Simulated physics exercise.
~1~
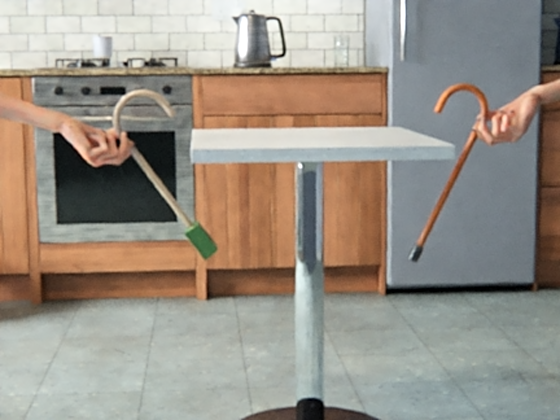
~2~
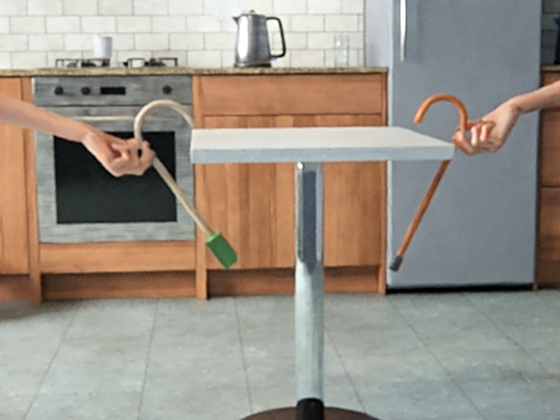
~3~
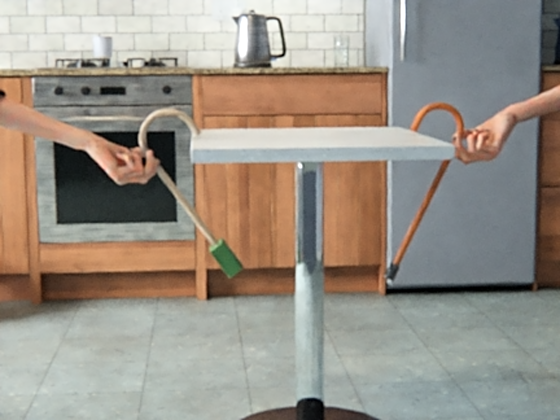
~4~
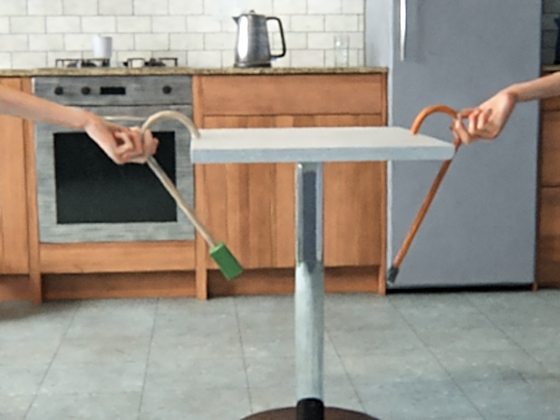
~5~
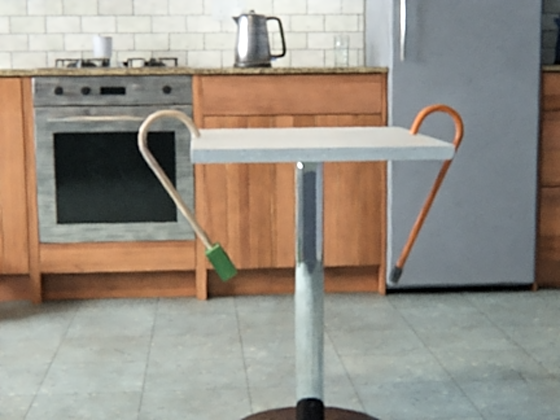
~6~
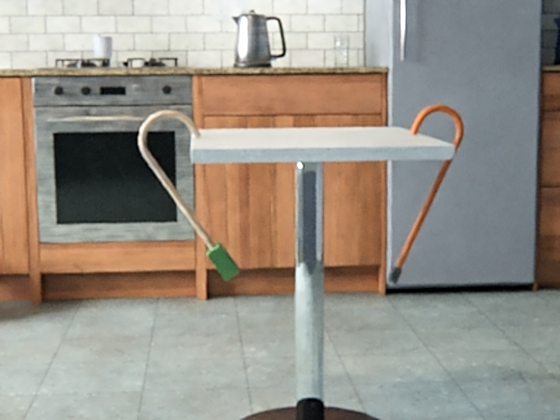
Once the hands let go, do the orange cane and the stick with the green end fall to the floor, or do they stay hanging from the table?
They both stay hanging from the table, with the orange cane hooked on the right edge and the green-ended stick hooked on the left.
